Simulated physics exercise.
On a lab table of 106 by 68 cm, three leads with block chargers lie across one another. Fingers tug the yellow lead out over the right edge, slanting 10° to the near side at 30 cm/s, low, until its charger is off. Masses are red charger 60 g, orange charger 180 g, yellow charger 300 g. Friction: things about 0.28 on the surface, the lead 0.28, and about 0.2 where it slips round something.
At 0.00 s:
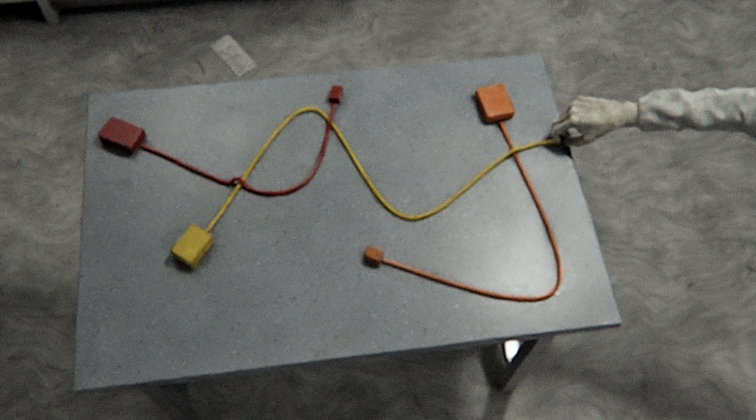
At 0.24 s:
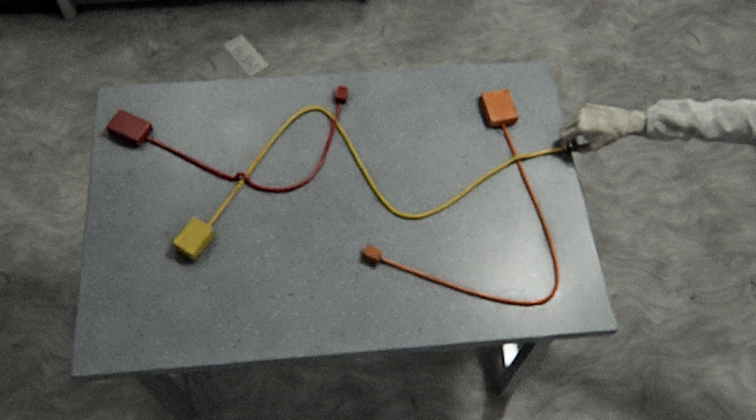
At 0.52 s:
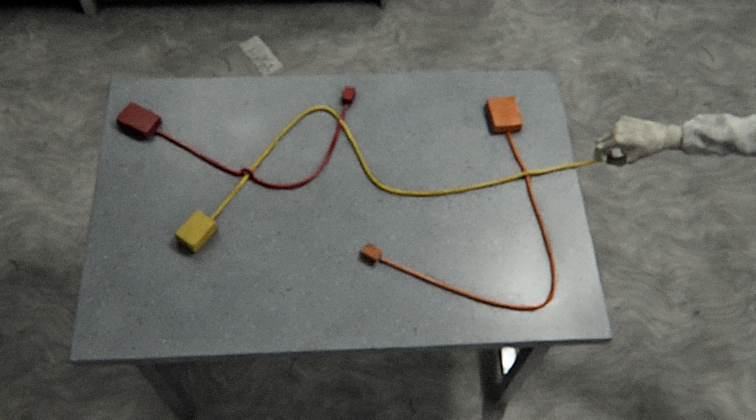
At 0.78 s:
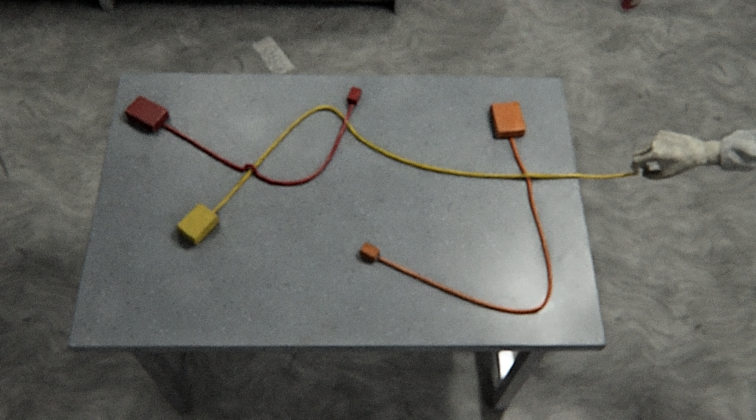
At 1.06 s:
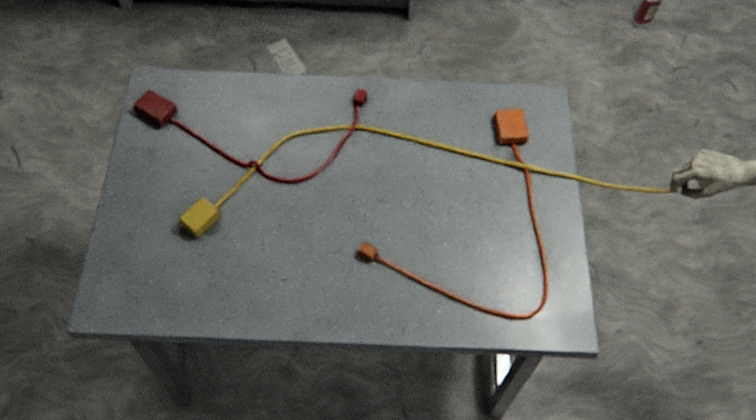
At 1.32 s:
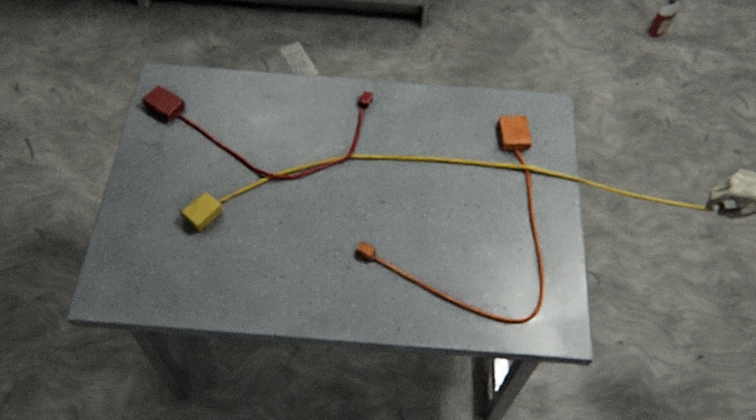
A hand pulled the yellow cord out past the right edge of the gray table, and its deep curves flattened into a nearly straight line across the red and orange cords.
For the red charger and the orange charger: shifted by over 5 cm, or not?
In order: The red charger stays put; the orange charger hardly stirs.
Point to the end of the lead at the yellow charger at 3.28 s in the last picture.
At about (459, 230).
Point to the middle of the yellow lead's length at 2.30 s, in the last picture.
Near (589, 232).
By 2.3 s, the yellow lead's tail end at (326, 223); yellow charger 23 cm off its start.
By 3.3 s, the yellow lead's tail end at (459, 230); yellow charger 52 cm off its start.
By 4.2 s, the yellow lead's tail end at (589, 239); yellow charger 80 cm off its start at (574, 230).
By 5.2 s, the yellow lead has left the top; yellow charger over the edge.
By 5.7 s, the yellow lead has left the top; orange charger 0 cm off its start at (516, 129), red charger 0 cm off its start at (163, 99), yellow charger over the edge.
